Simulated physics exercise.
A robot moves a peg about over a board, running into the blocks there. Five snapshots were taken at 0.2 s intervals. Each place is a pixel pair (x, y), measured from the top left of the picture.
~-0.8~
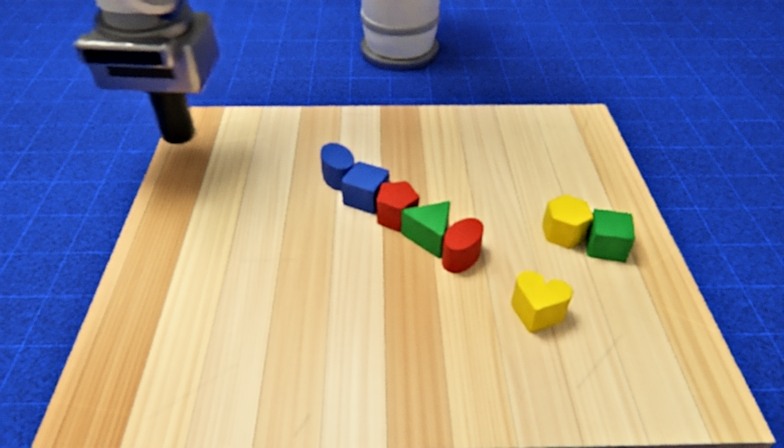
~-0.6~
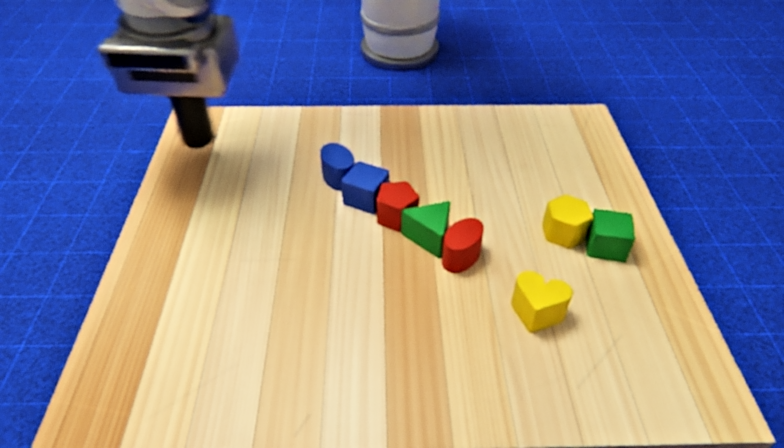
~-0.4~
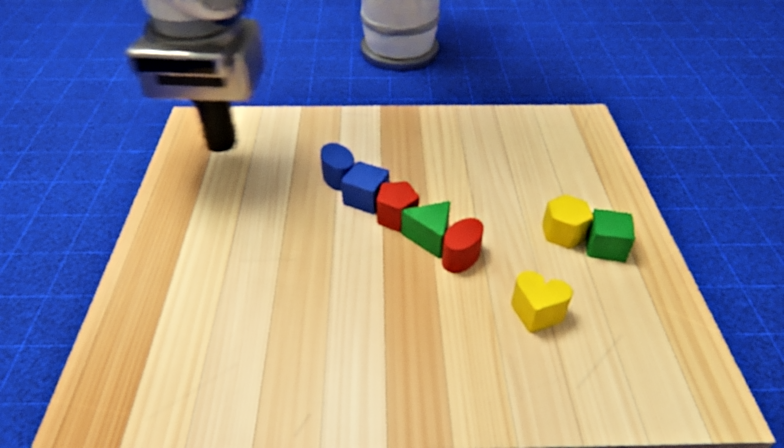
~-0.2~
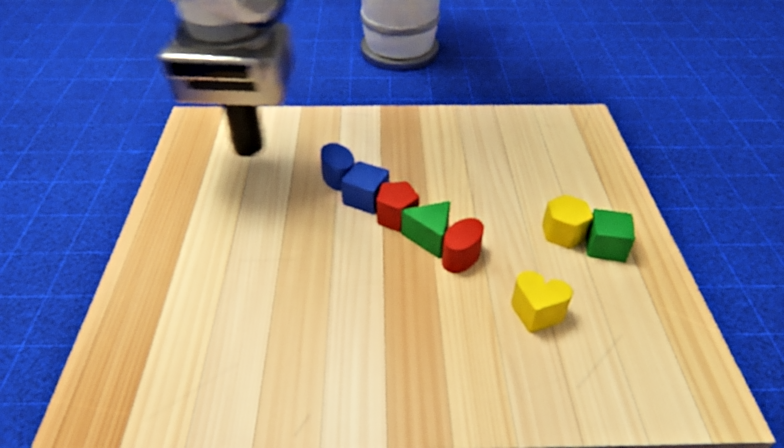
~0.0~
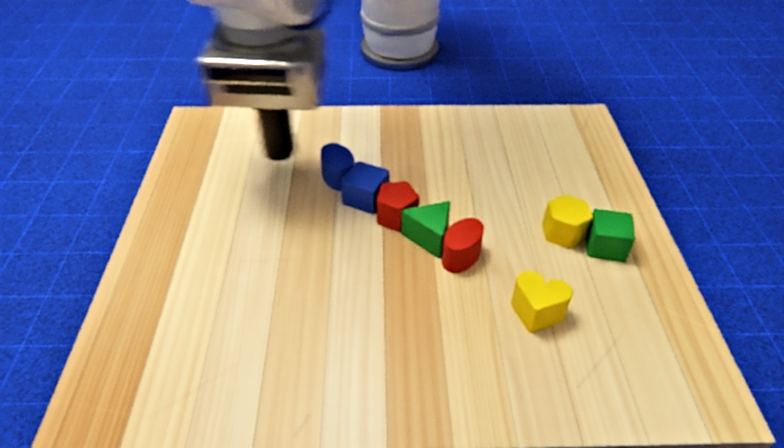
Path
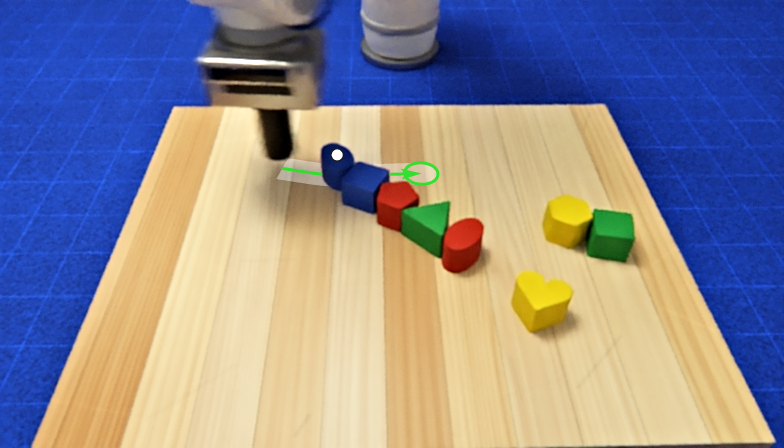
A robot arm with a dark peg moved steadily right along the back left of a wooden board, nearing a diagonal row of blue, red and green blocks, while all the blocks stayed still.
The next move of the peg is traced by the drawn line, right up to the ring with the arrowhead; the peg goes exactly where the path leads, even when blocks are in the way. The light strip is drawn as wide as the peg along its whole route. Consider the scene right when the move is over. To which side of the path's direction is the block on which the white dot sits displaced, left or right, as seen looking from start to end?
Facing the way the path runs, start to end, you'll find the block on which the white dot sits has shifted left.
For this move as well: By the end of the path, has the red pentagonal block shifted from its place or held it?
Here's my answer: The red pentagonal block gets displaced.
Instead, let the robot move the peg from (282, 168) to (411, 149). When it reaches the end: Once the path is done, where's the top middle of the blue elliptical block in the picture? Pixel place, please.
The point I'd pick in the picture is (362, 154).
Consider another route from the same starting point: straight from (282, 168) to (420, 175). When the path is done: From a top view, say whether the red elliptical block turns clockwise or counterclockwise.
The red elliptical block rotates counterclockwise.
Drawn move, from (282, 168) over (327, 175) and (374, 175) to (421, 173); the dot is on the blue elliptical block.
What follows on the original path. One third of the way, peg (326, 158); blue elliptical block (362, 155); blue square block (387, 177), turned 25° clockwise; red pentagonal block (407, 201), turned 25° clockwise; green triangle (433, 220).
Two thirds of the way, peg (375, 158); blue elliptical block (407, 148); blue square block (397, 176), turned 55° clockwise; red pentagonal block (408, 202), turned 20° clockwise; green triangle (433, 222).
At the end, peg (422, 157); blue elliptical block (454, 147); blue square block (397, 176), turned 55° clockwise; red pentagonal block (408, 202), turned 20° clockwise; green triangle (433, 222).
